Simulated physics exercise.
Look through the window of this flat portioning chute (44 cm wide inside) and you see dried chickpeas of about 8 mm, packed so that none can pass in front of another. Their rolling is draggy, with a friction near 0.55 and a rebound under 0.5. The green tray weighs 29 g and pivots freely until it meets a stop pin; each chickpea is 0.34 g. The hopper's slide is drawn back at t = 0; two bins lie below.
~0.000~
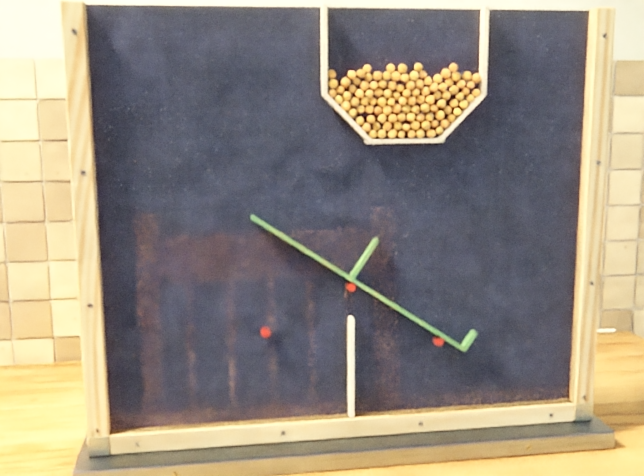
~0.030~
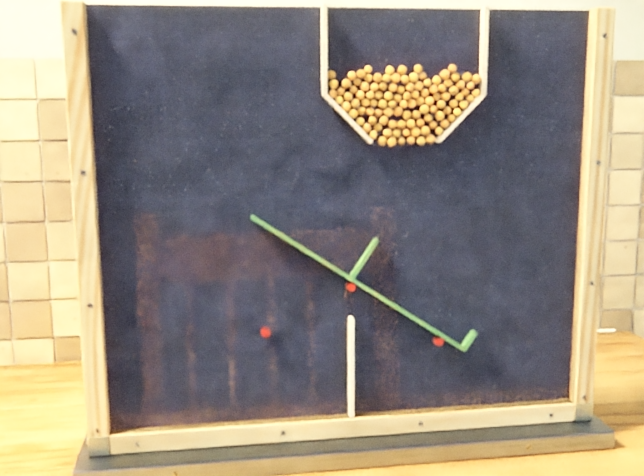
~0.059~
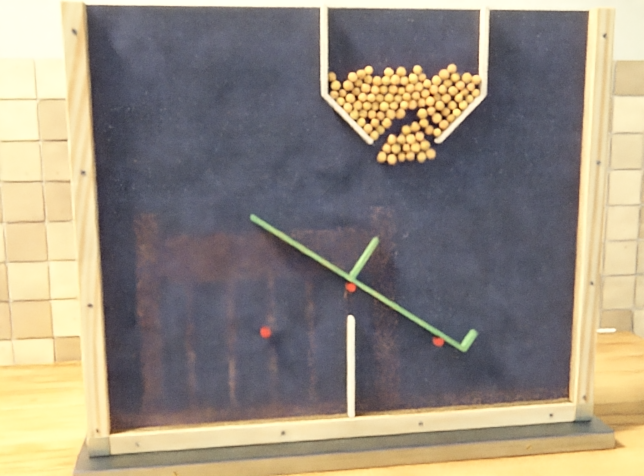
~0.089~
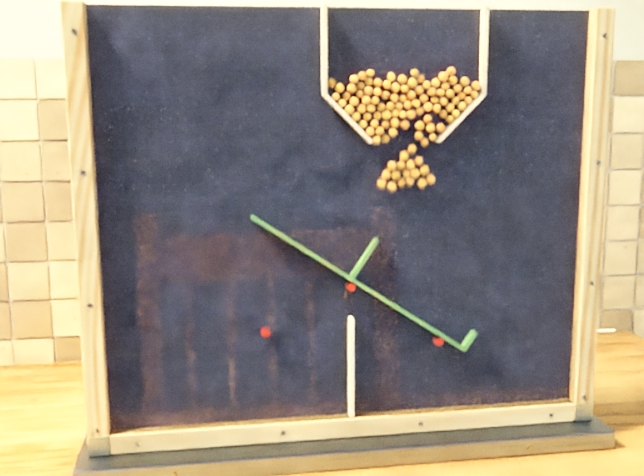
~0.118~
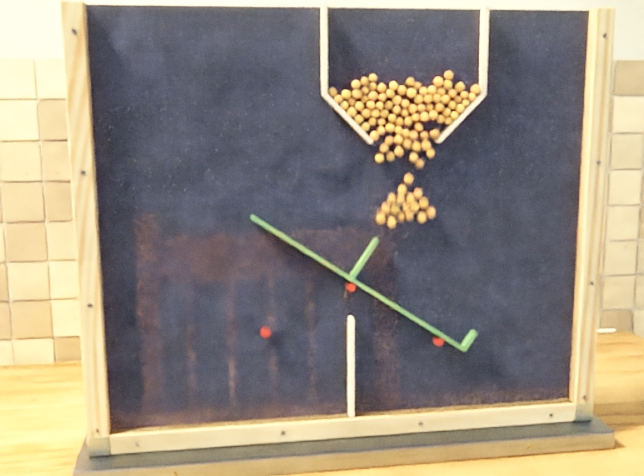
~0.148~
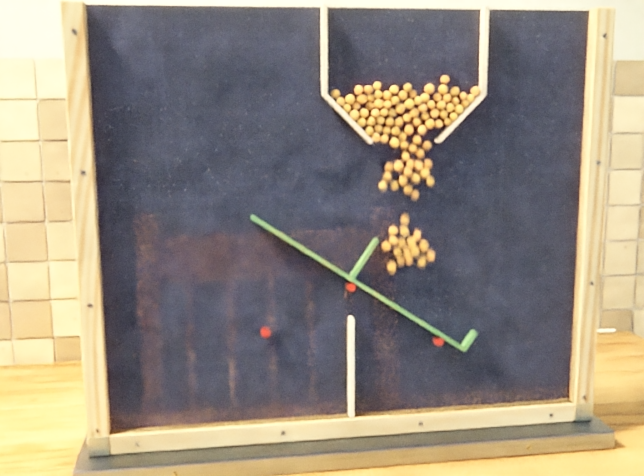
Tan dried chickpeas pour from the open bottom of a white-edged hopper at the upper right of a dark blue, wood-framed panel, seen straight on from the front against pale tiles. Below, a green tray with a short upright wall slants down to the right on a red pivot, between two red stops and above a white divider. The chickpeas sit packed at first, then drop in loose clusters to beside the upright wall, while the pile above sinks slightly and tray and camera stay still.
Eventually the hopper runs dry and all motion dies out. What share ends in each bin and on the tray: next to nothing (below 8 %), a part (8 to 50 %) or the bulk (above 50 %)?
Final split - right bin the lion's share, left bin scarcely any, tray a middling share.
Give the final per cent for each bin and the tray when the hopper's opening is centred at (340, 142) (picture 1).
The right bin gets 20 %, the left bin 0 % and the tray 80 %.
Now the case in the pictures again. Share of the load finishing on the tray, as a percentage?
40 per cent, roughly.
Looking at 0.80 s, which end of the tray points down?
It dips on the right end.
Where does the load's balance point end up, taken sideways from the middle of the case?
Right side, about 12 cm off centre.
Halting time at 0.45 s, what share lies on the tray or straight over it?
It comes to close to 75 in a hundred.
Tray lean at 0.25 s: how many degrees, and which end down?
35°, right end low.
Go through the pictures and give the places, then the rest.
In the first frame, gate shut, about 110 chickpeas in the hopper; its mouth (370, 141) to (438, 140); tray right end down 34°; its ends (253, 218) and (463, 349), top of its upright wall (376, 240); pivot (351, 287); stops (266, 332) and (438, 341); a lip at the right end.
In the second frame, 2 out; bottom chickpea (392, 142); tray right end down 34°.
In the third frame, 11 out; bottom chickpea (392, 159); tray right end down 34°.
In the fourth frame, 18 out; bottom chickpea (392, 187); tray right end down 34°.
In the fifth frame, 27 out; bottom chickpea (392, 222); tray right end down 34°.
In the sixth frame, 38 out; bottom chickpea (392, 267); tray right end down 34°; its ends (253, 218) and (463, 349), top of its upright wall (376, 240).
By 0.25 s 65 % have left the hopper; tray right end down 34°; on or over it 60 %, past it to the left 0 %, to the right 0 %.
By 0.45 s 100 % have left the hopper; tray right end down 34°; on or over it 75 %, past it to the left 0 %, to the right 25 %.
By 0.80 s 100 % have left the hopper; tray right end down 34°; on or over it 45 %, past it to the left 0 %, to the right 55 %.
In the end, by 1.9 s, right bin 60 %, left bin 0 %, tray 40 %; tray right end down 34°.
